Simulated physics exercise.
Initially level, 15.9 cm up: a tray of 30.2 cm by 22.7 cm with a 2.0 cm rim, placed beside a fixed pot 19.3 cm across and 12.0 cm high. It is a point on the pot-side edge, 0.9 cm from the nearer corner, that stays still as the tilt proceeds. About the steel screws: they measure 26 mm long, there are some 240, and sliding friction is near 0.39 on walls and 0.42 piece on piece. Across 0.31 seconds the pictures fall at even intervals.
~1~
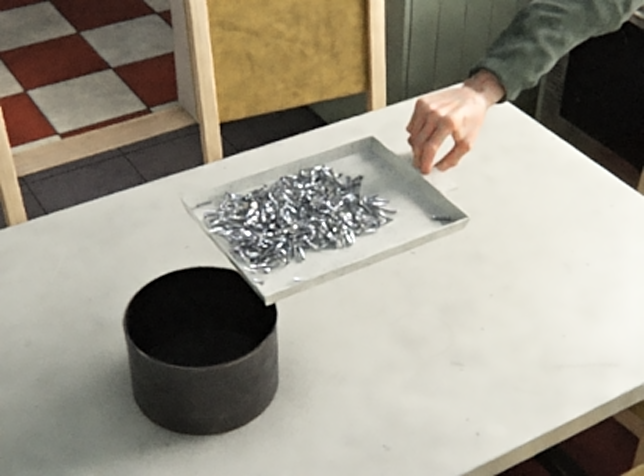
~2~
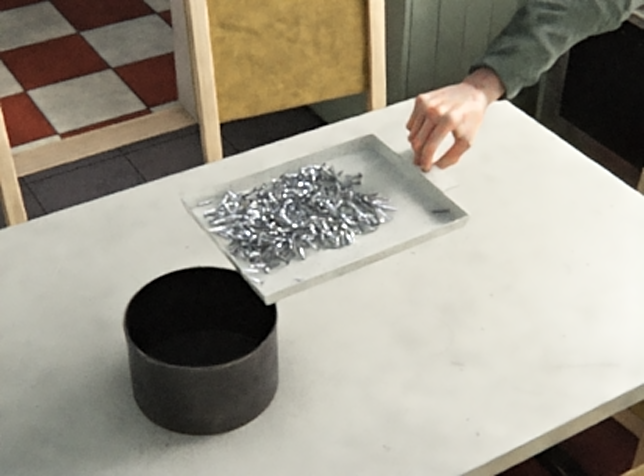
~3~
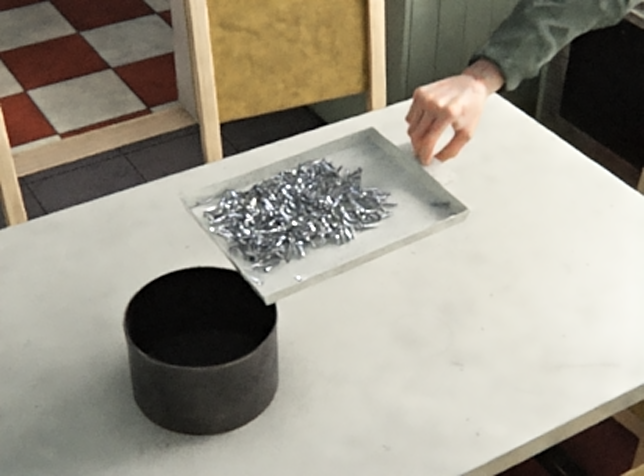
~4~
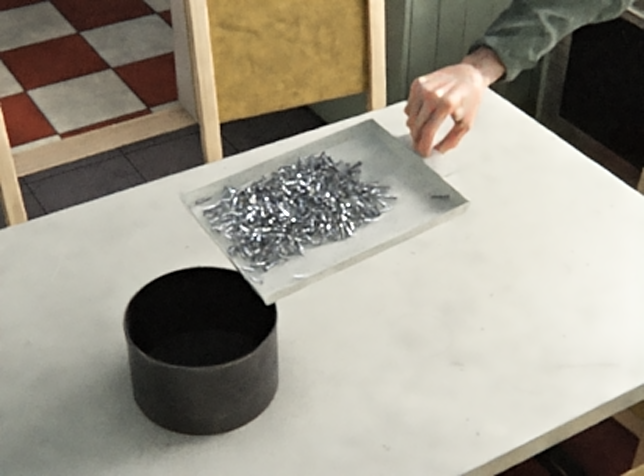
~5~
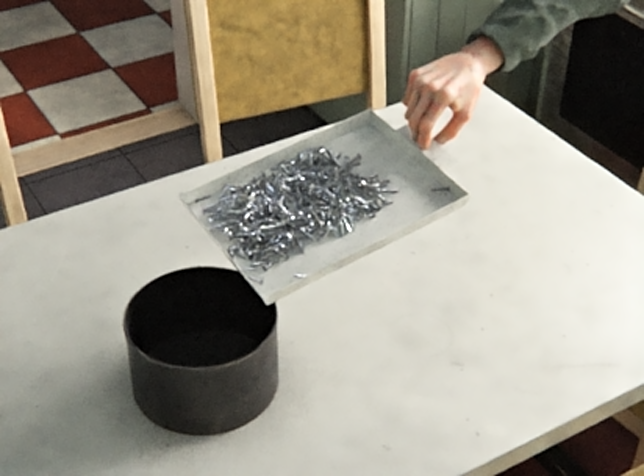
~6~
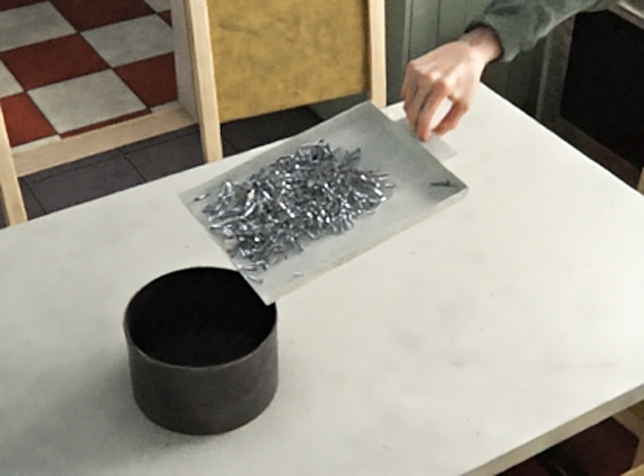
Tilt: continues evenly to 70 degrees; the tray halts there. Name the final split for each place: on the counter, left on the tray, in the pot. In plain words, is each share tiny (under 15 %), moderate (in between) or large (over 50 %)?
Outcome: Counter: That should get only a little, tray: That should get a moderate amount, pot: That should get more than half.
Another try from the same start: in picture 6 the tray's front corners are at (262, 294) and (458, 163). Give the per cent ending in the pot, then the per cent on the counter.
Pot 40; counter 30.
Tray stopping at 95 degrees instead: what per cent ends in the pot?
Roughly 90 %.
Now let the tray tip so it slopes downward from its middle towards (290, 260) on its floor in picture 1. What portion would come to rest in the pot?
65 %.
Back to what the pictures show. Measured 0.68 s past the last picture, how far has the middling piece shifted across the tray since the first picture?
Displacement on the tray: Roughly 6 cm.
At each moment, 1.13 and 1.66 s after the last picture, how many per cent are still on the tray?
95 then 50.
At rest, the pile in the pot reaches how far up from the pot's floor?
Close to 2.0 cm up.
Then, 0.68 s after the last picture, tilt 38 degrees; the tray holds 100 %, the pot 0 %.
Then, 1.13 s after the last picture, tilt 57 degrees; the tray holds 95 %, the pot 0 %.
Then, 1.66 s after the last picture, tilt 70 degrees; the tray holds 50 %, the pot 35 %.
In the end, counter 10 %, tray 30 %, pot 65 %.
